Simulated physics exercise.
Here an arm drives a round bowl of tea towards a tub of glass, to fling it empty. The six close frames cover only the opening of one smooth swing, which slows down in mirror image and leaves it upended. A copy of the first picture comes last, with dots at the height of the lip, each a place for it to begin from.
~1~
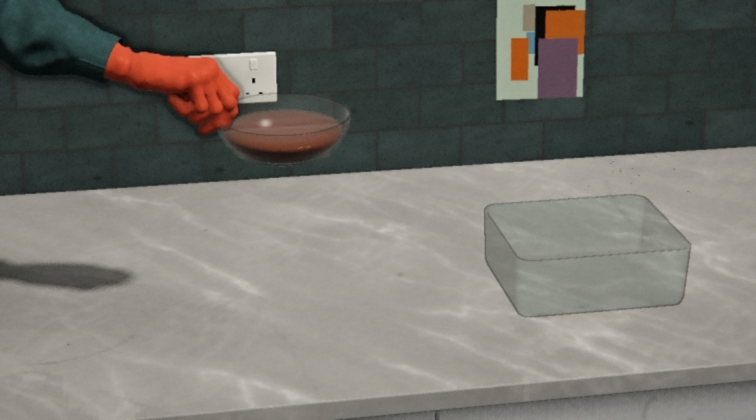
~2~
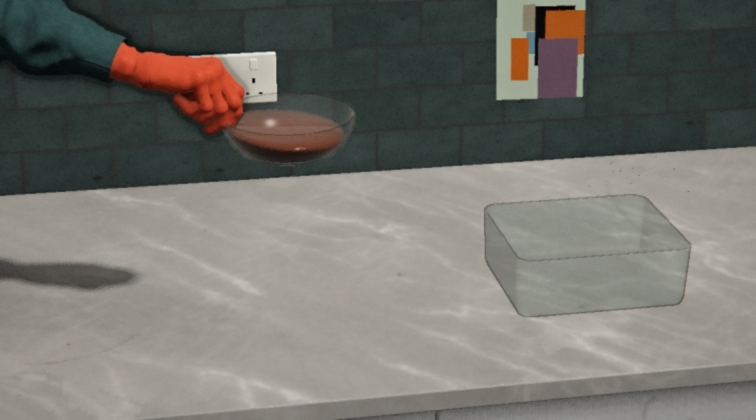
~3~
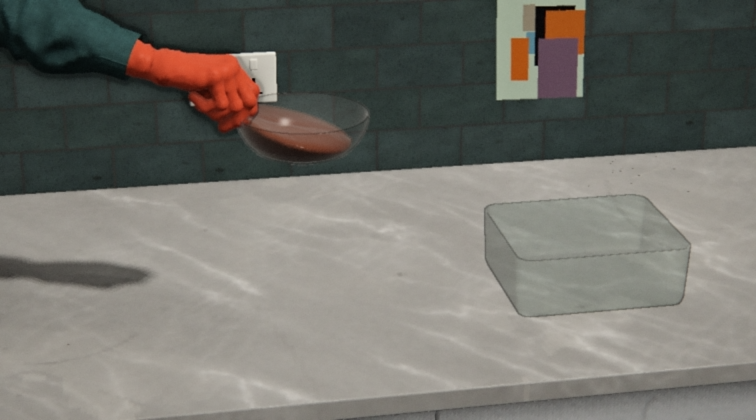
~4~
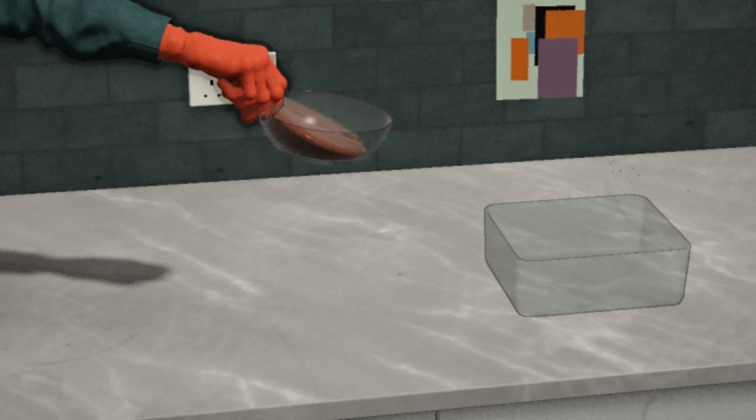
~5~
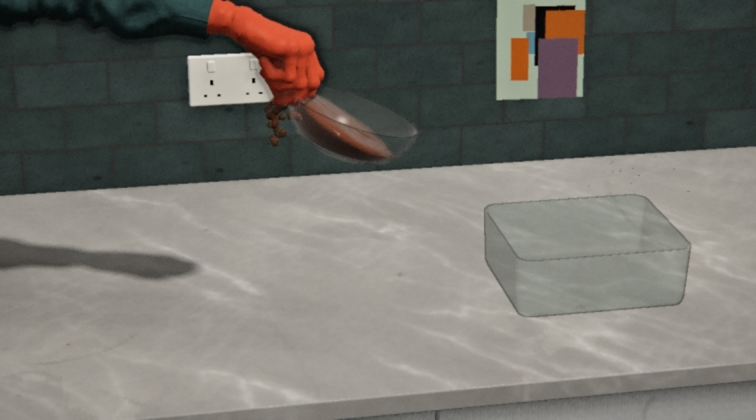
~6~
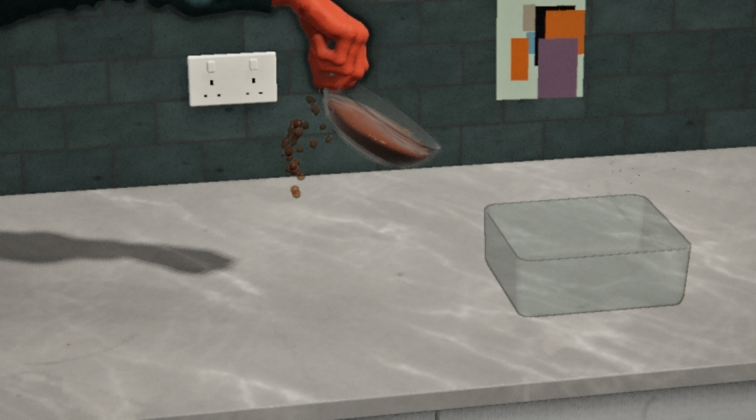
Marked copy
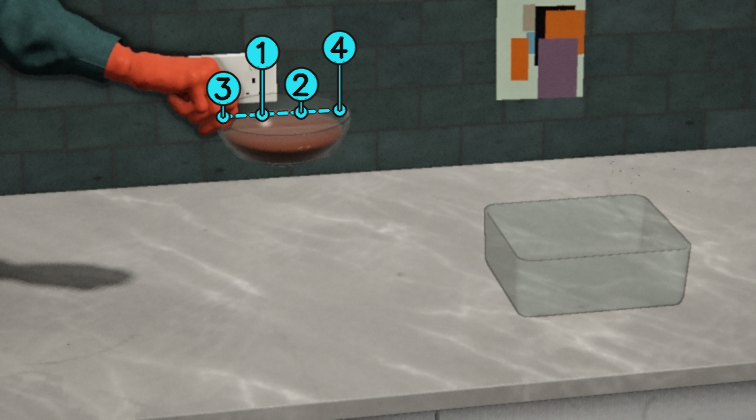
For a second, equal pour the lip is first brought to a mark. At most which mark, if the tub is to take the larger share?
Take 2.
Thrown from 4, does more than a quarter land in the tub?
Yes, it does.
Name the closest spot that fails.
Here it is spot 1.
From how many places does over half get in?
Two of the four.
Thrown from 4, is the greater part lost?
No, not at all.
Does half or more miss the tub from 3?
Yes, that goes wrong.
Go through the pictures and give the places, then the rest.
In the first frame, upright, lip at (347, 109); tub from (515, 316) to (683, 302); nothing has left yet.
In the second frame, upright, lip at (352, 109); nothing has left yet.
In the third frame, upright, lip at (366, 109); tea is over the rim, down to (242, 114).
In the fourth frame, tipped about 8°, lip at (389, 115); tea is over the rim, down to (253, 117).
In the fifth frame, tipped about 19°, lip at (415, 126); tea is over the rim, down to (273, 142).
In the sixth frame, tipped about 35°, lip at (438, 142); tea is over the rim, down to (297, 193).
In cyan, 1 at (262, 114); 2 at (301, 112); 3 at (223, 116); 4 at (339, 109).
With 1, about 32 % lands in the tub, 58 % falls short and 10 % goes beside or beyond.
With 2, about 62 % lands in the tub, 22 % falls short and 17 % goes beside or beyond.
With 3, about 2 % lands in the tub, 94 % falls short and 4 % goes beside or beyond.
With 4, about 64 % lands in the tub, 11 % falls short and 25 % goes beside or beyond.
